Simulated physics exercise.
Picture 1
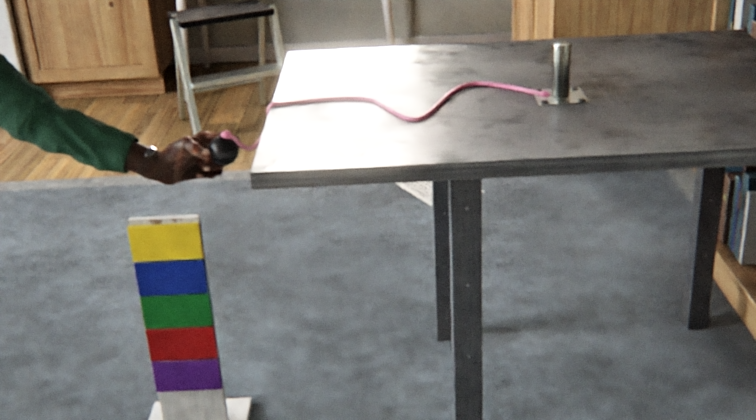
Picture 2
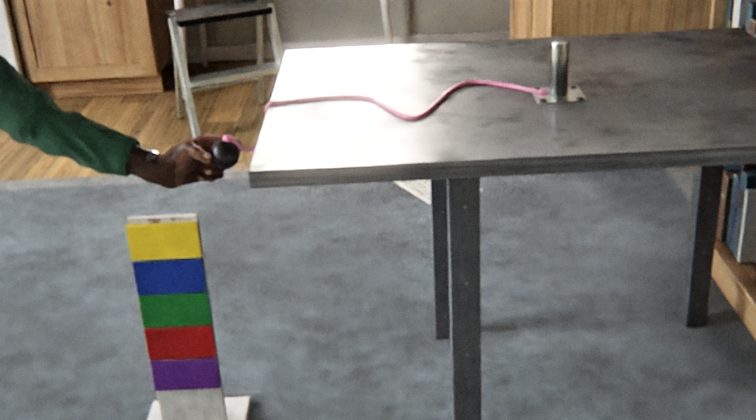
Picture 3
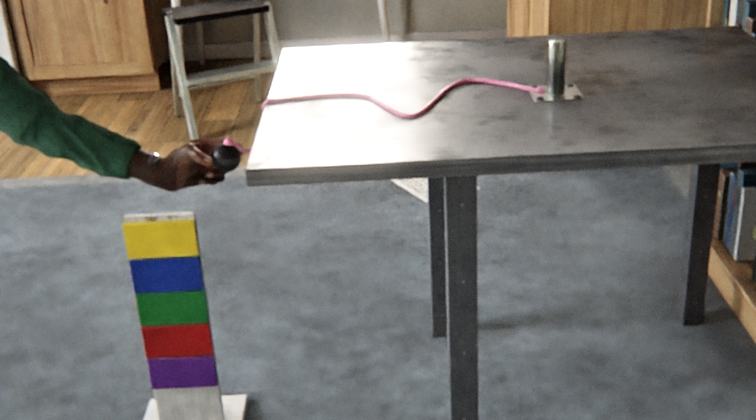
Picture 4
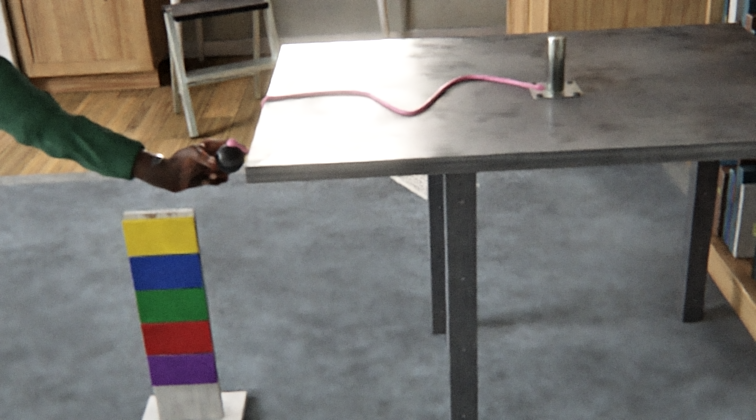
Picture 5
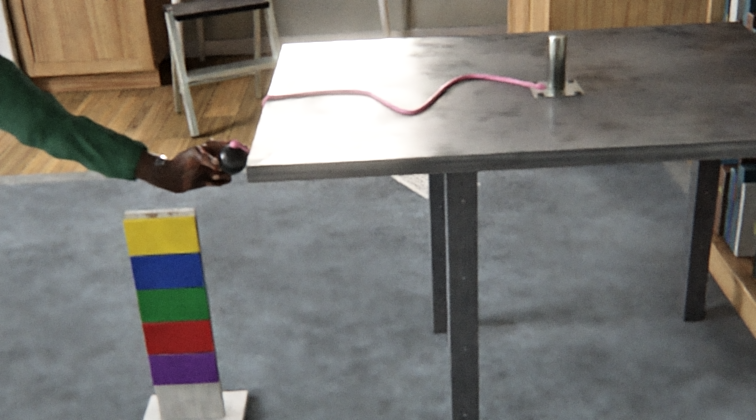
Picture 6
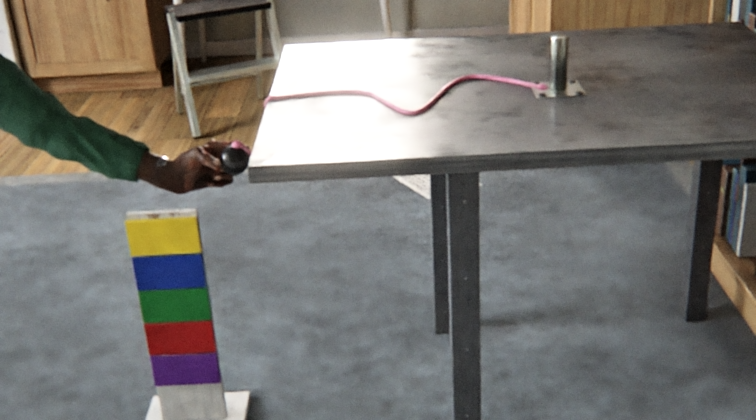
An arm in a green sleeve reaches in from the left of a grey-floored room, seen from slightly above, holding a black ball near the edge of a metal-topped table. A slack pink cord curves across the tabletop to a metal post on a plate, and a board striped yellow, blue, green, red and purple stands below the hand. The hand barely shifts rightward, while the view wavers slightly.
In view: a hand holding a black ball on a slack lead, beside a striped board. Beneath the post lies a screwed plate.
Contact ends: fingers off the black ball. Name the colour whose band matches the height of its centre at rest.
That would be green.
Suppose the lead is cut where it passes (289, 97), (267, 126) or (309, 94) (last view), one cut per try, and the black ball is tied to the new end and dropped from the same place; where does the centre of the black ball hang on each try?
I'd expect it near (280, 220) on the first try, near (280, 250) on the second and near (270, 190) on the third.
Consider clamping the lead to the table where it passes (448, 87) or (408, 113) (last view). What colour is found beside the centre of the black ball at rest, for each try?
In order: Blue; yellow.
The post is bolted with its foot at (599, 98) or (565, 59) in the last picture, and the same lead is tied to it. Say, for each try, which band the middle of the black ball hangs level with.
In that order: Blue; blue.
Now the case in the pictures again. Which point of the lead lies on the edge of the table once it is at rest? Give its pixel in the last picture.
Roughly (375, 97).
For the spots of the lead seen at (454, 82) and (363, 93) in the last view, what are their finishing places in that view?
(431, 95), then (268, 129).
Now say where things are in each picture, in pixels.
The first picture shows black ball (224, 150); yellow (165, 244); blue (171, 279); green (176, 312); red (182, 345); purple (187, 376).
The second picture shows black ball (225, 154); lead through (510, 86) (447, 94) (414, 118) (364, 98) (280, 103).
The third picture shows black ball (226, 157).
The fourth picture shows black ball (230, 158); lead through (506, 81) (444, 89) (411, 113) (361, 93) (276, 98).
The fifth picture shows black ball (233, 159).
The sixth picture shows black ball (234, 160); lead through (509, 81) (446, 88) (413, 113) (363, 92) (279, 98).
Soon after, ball near (312, 290); level with green.
Then, ball near (272, 296); level with green.
At rest, ball near (282, 297); level with green. At green.
